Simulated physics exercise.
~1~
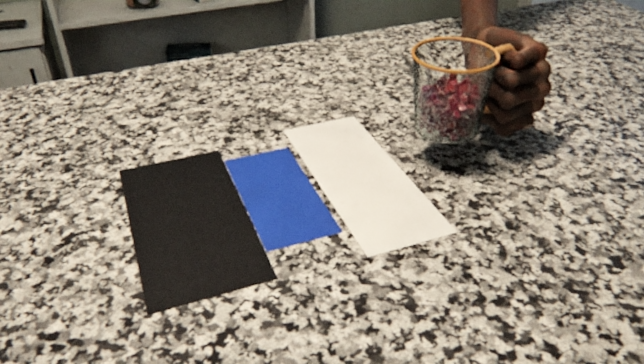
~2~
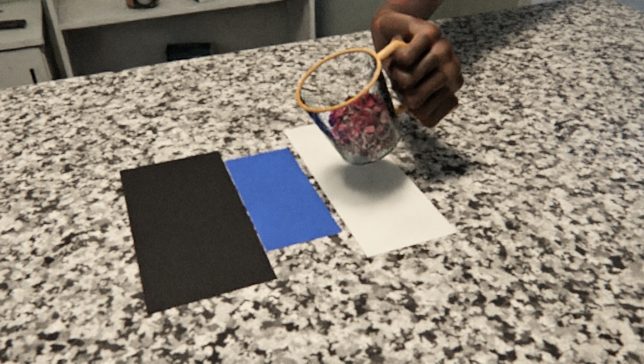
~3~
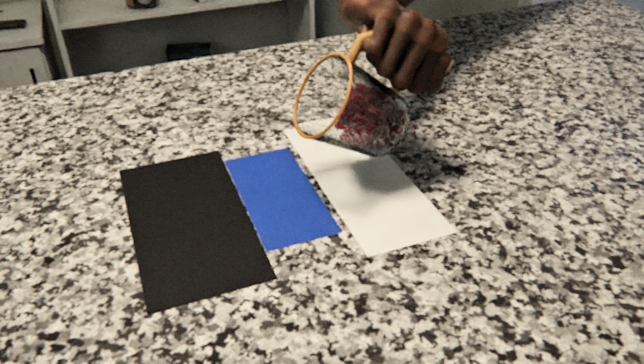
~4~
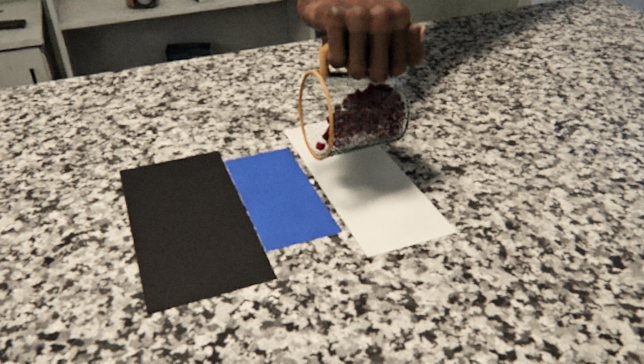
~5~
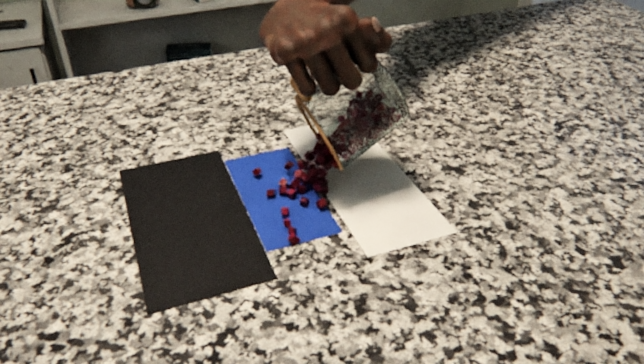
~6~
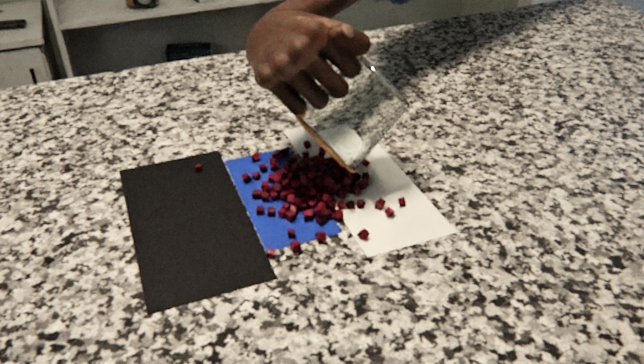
Dark red cubes tumbling from a glass cup tipped by a hand, piling mostly on a blue mat and partly on white.
